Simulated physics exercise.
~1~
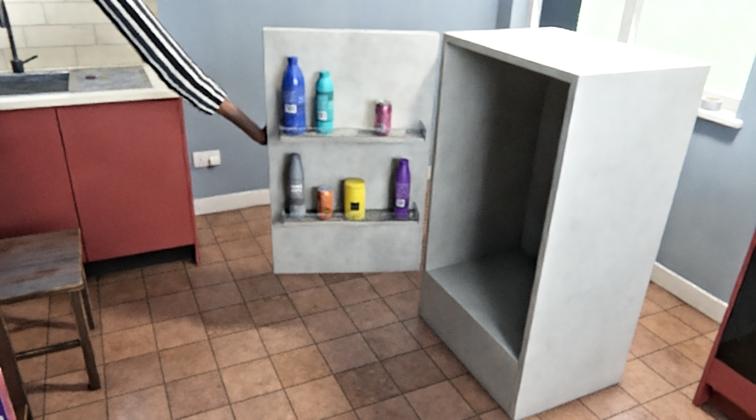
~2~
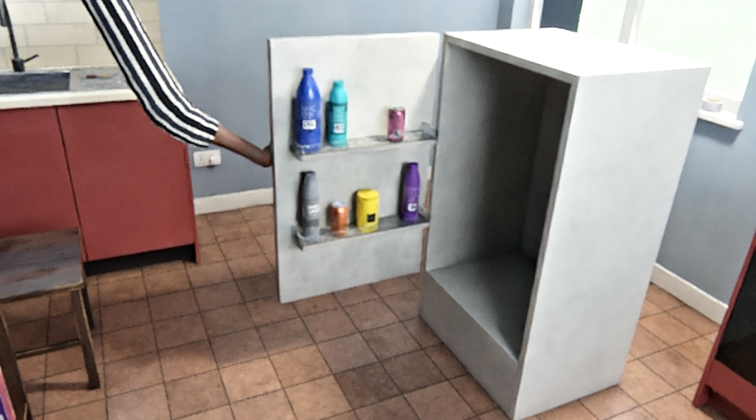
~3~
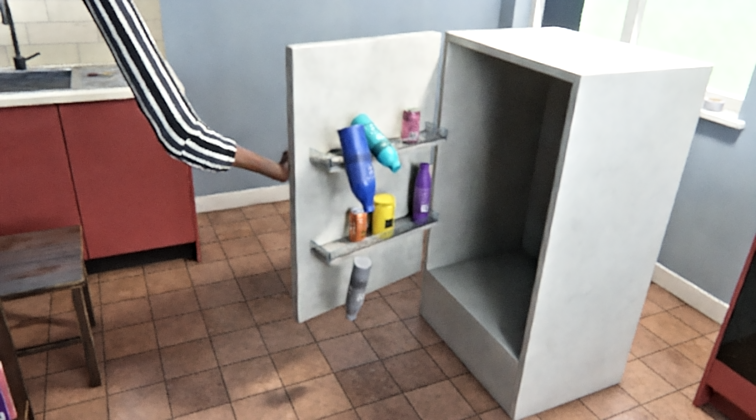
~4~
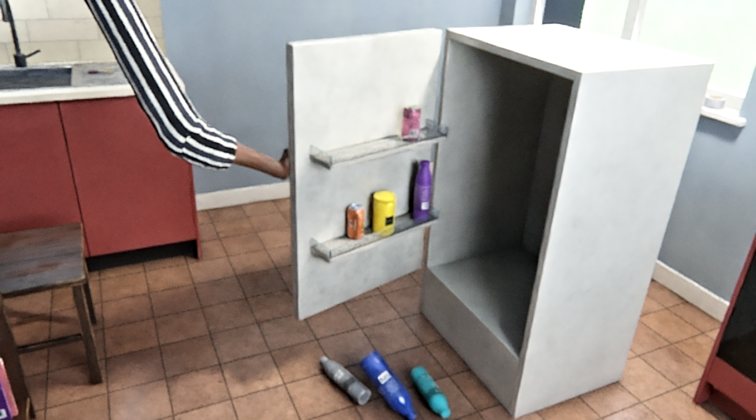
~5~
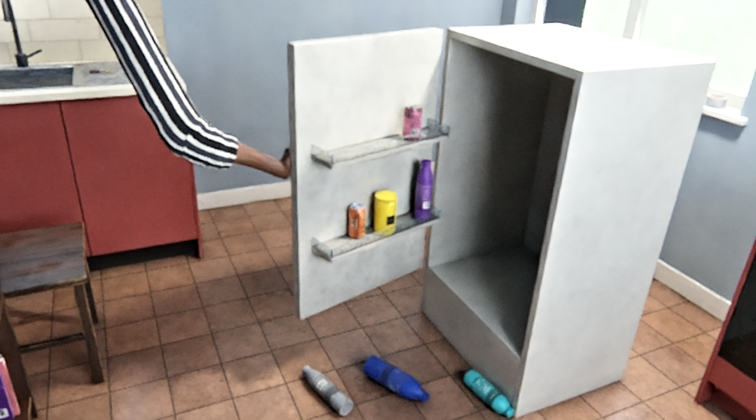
The cooler door, pushed partway shut by a striped-sleeved arm, stopped abruptly, and the blue, turquoise and grey bottles tumbled off its racks and ended up lying on the tiled floor, while the two cans, yellow jar and purple bottle stayed upright.
